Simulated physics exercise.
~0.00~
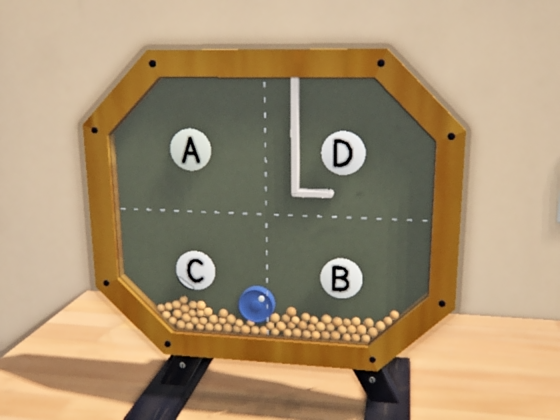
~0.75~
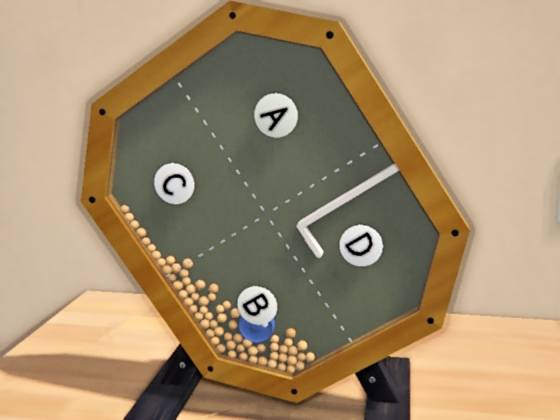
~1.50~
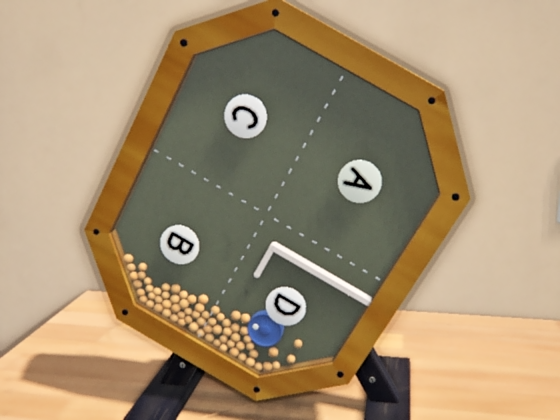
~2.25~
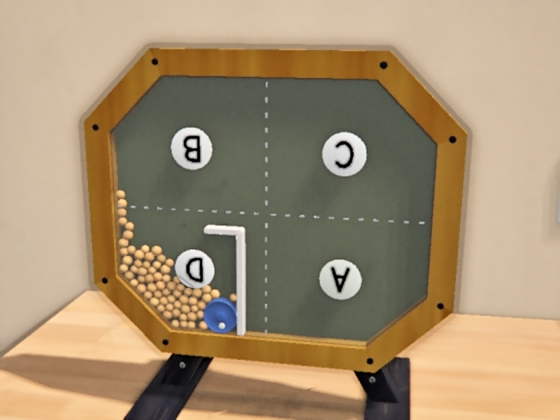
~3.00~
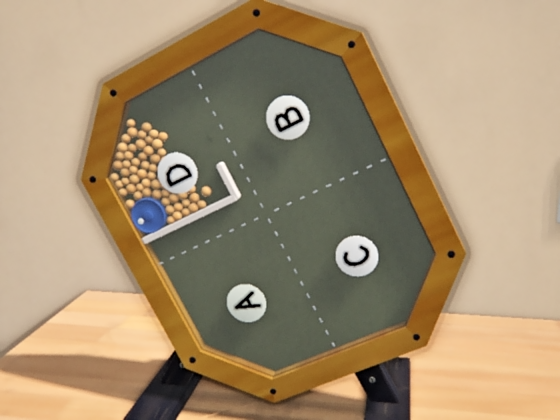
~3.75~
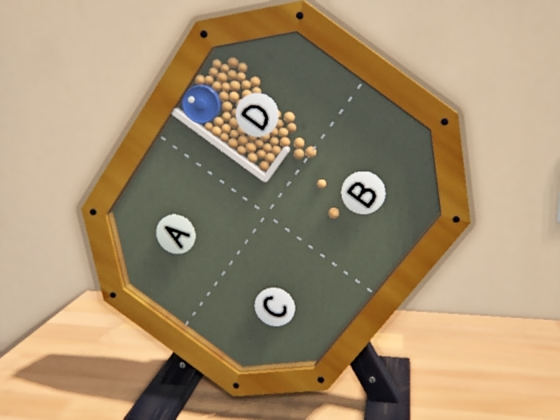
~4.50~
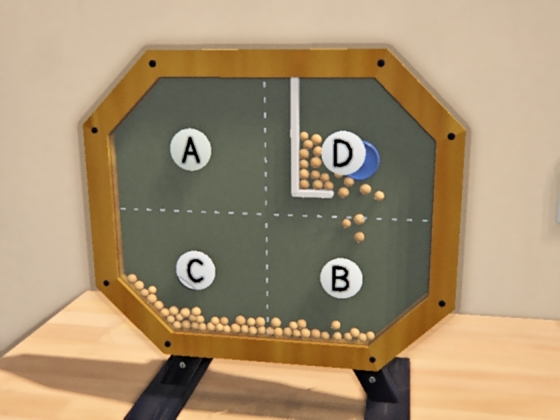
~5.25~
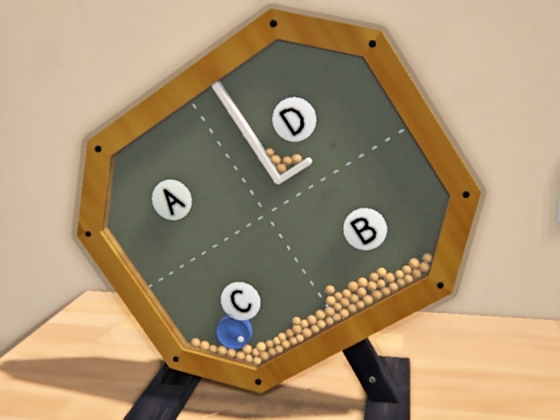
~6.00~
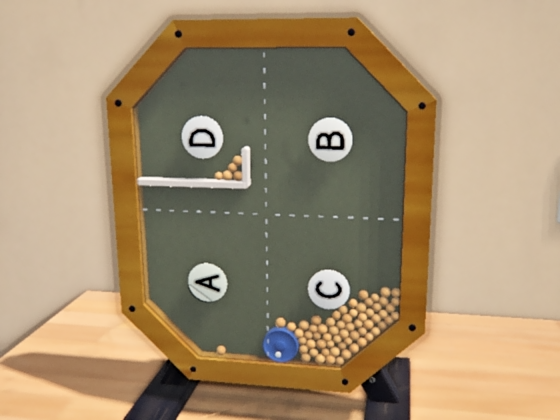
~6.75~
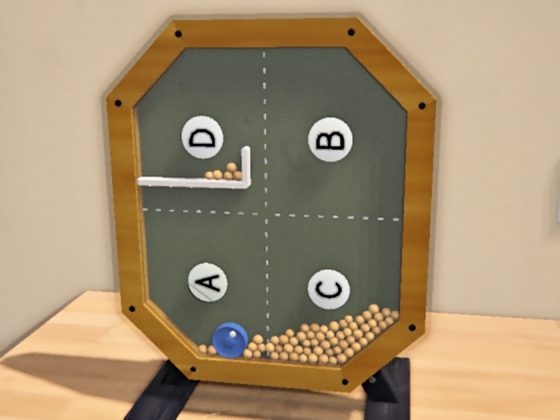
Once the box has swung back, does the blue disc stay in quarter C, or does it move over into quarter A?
The blue disc moves over into quarter A, coming to rest at the bottom just left of the main heap of beads.
The video shows an eight-sided puzzle box with lettered quarters turning clockwise through a full turn, then a quarter turn back, as wooden beads and a blue disc tumble inside. Most beads settle in C, a few stay on the ledge in D, and the disc ends in A.
